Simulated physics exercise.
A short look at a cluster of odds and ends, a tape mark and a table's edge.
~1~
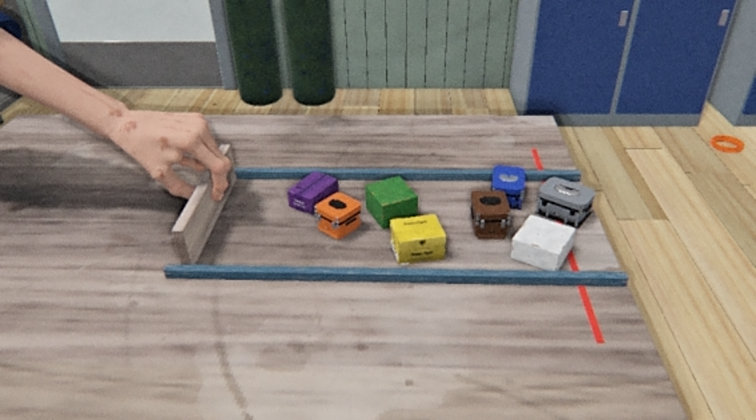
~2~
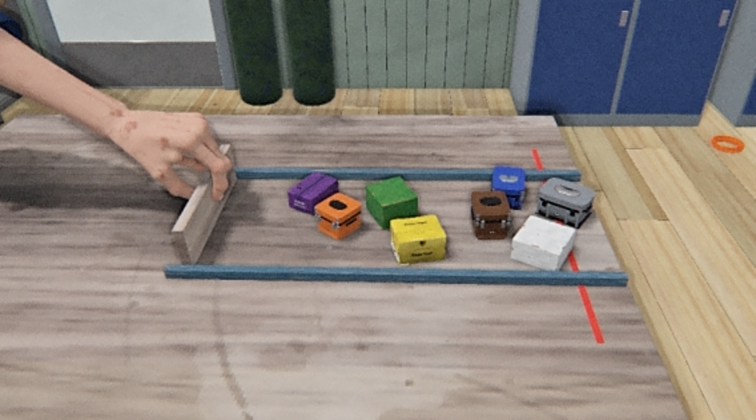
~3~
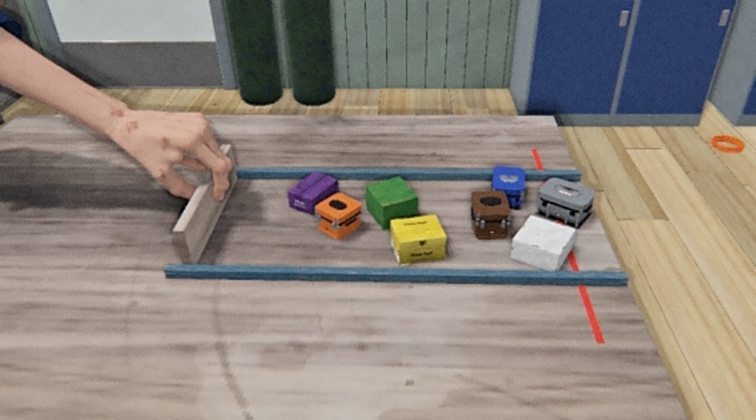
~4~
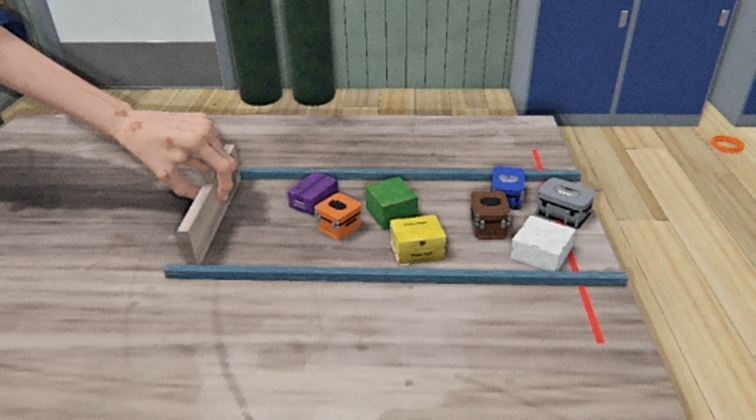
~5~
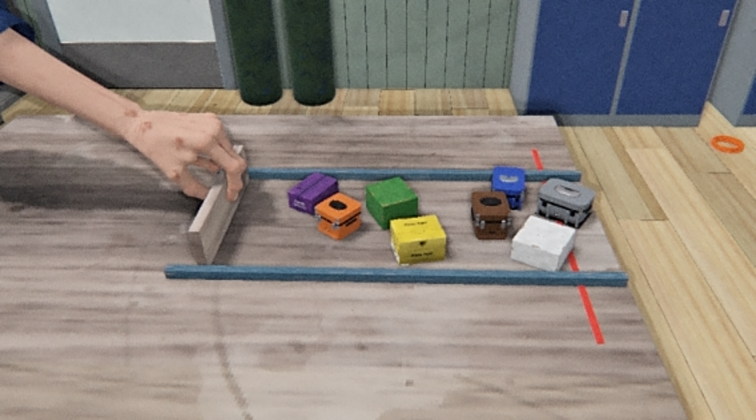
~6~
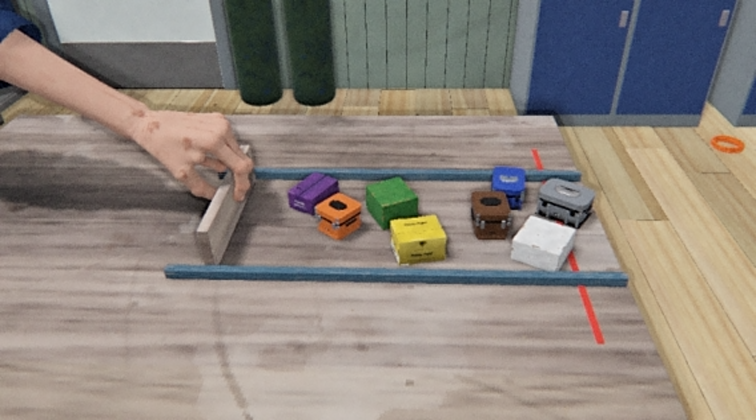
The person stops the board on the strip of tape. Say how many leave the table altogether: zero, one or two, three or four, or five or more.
In the end the number that fall off is five or more.
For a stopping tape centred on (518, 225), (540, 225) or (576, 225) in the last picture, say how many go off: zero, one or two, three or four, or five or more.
The falls would be one or two; 3 or 4; five or over.
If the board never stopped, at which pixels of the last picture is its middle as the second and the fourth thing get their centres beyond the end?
About (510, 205), then (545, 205).
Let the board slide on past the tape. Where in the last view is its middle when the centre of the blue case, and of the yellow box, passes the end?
Near (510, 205) and (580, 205).
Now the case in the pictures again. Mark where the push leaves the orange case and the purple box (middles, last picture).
The orange case at (579, 214), the purple box at (566, 189).
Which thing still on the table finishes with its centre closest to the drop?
The yellow box.
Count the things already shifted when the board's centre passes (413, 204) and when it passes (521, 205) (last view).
At the one place 5, at the other 8.
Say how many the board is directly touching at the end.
In contact: 3.
Early on, none off yet; grey case at rest near (565, 203); white block at rest near (543, 244); blue case at rest near (508, 188).
A while later, none off yet; grey case at rest near (565, 203); white block at rest near (545, 245); blue case moving near (511, 187).
Further along, none off yet; grey case travelled about its own width near (603, 211); white block travelled about its own width near (599, 250); blue case travelled well along near (585, 184).
Finally, the number that fall off is five or more; lost, green block, brown case, blue case, white block and grey case.
